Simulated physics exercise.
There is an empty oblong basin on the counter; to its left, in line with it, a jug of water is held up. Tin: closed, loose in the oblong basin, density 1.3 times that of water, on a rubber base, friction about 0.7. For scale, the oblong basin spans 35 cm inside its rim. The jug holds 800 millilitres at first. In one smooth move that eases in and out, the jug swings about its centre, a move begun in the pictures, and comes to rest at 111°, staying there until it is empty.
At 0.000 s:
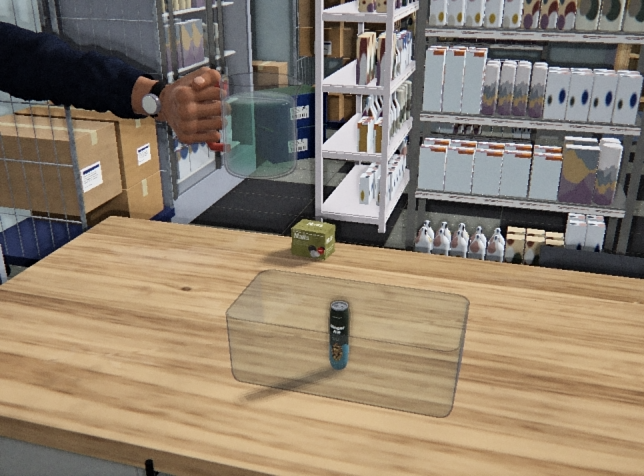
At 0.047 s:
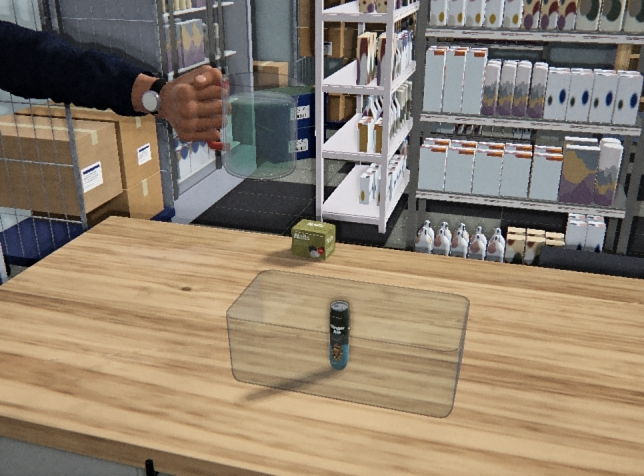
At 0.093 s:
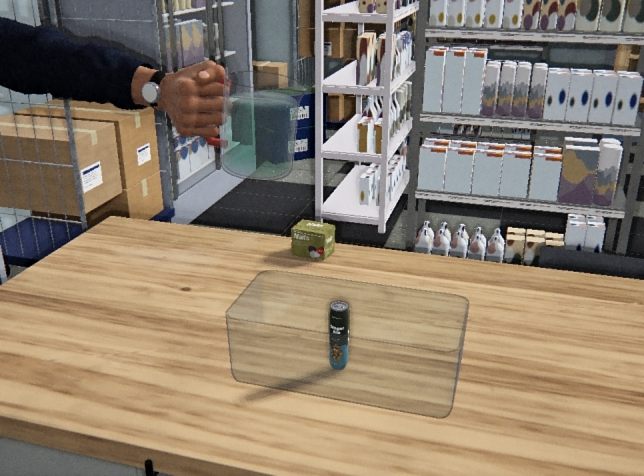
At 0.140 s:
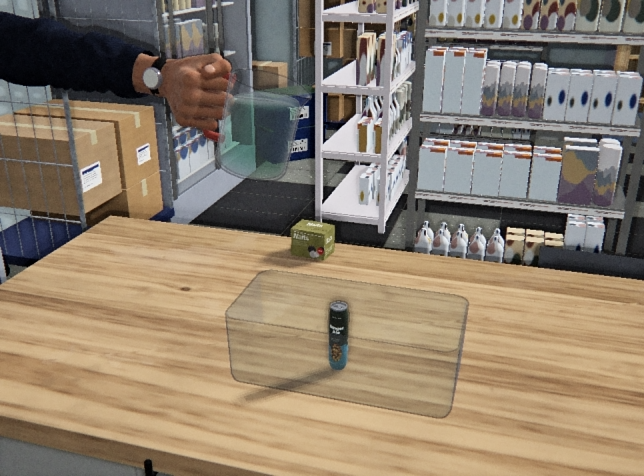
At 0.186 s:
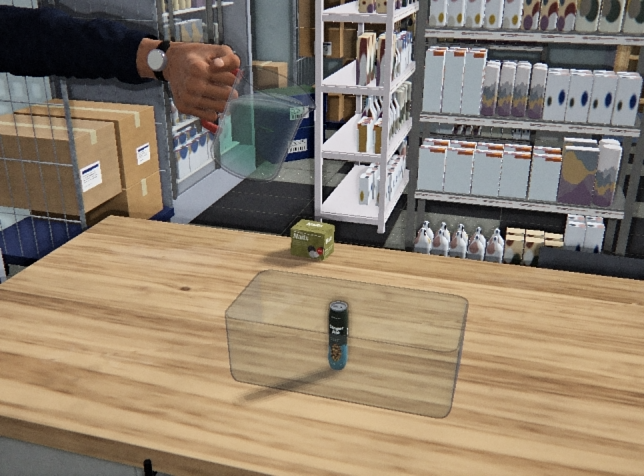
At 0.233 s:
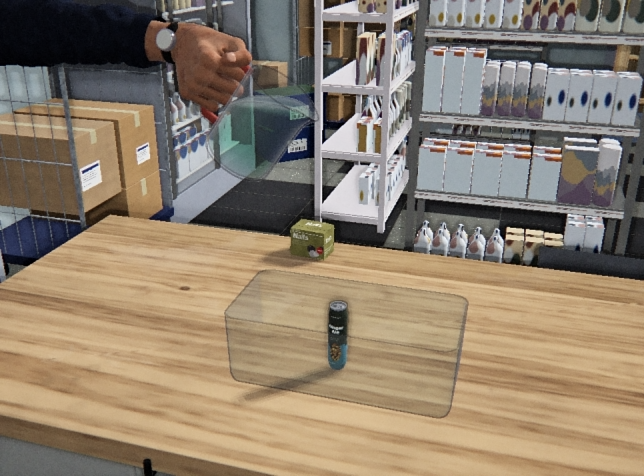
A dark-sleeved arm wearing a watch reaches in from the left, its fist gripping a clear jug of greenish water above a pale wooden counter in a storeroom, seen from slightly above. On the counter, a dark tin stands inside a transparent oblong basin, with a small green box behind it and stocked shelves and cardboard boxes beyond. The hand steadily tilts the jug rightward, slowly then faster, while the view stays still.
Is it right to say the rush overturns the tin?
Upright.
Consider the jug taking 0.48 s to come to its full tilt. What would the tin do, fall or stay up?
Outcome - the tin remains standing.
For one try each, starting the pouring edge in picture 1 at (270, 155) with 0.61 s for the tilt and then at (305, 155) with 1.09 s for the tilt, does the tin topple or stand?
Trial 1 - tin tips; trial 2 - tin tips.
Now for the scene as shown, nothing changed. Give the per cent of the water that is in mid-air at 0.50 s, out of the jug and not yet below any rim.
About 38 per cent.
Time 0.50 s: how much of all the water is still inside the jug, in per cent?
Near 62 in a hundred.
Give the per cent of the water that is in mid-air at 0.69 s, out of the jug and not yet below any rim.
Something like 38 per cent is in the air then.
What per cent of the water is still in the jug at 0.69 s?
Close to 16 percent of the total.
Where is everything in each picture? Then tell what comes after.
It leans 0°; its right rim is at (302, 83); the water meets the walls at (228, 96) and (293, 100); the oblong basin's rim runs from (244, 292) to (465, 324); the tin's top is at (339, 308), in the first frame.
It leans 2°; its right rim is at (304, 85); the water meets the walls at (228, 96) and (294, 102), in the second frame.
It leans 6°; its right rim is at (307, 89); the water meets the walls at (231, 96) and (296, 102), in the third frame.
It leans 14°; its right rim is at (311, 97); the water meets the walls at (232, 96) and (300, 104), in the fourth frame.
It leans 24°; its right rim is at (316, 107); the water meets the walls at (229, 109) and (306, 107), in the fifth frame.
It leans 35°; its right rim is at (319, 120); the water meets the walls at (221, 118) and (314, 112), in the sixth frame.
Then, 0.50 s in, the tilt is 102° and 61 per cent is still to pour; the tin stands where it began.
Then, 0.69 s in, the tilt is 111° and 15 per cent is still to pour; the tin stands where it began.
Then, 0.89 s in, the tilt is 111° and 2 per cent is still to pour; the tin stands where it began.
Then, 1.11 s in, the tilt is 111° and 0 per cent is still to pour; the tin stands where it began.
Finally, the tin stands where it began.
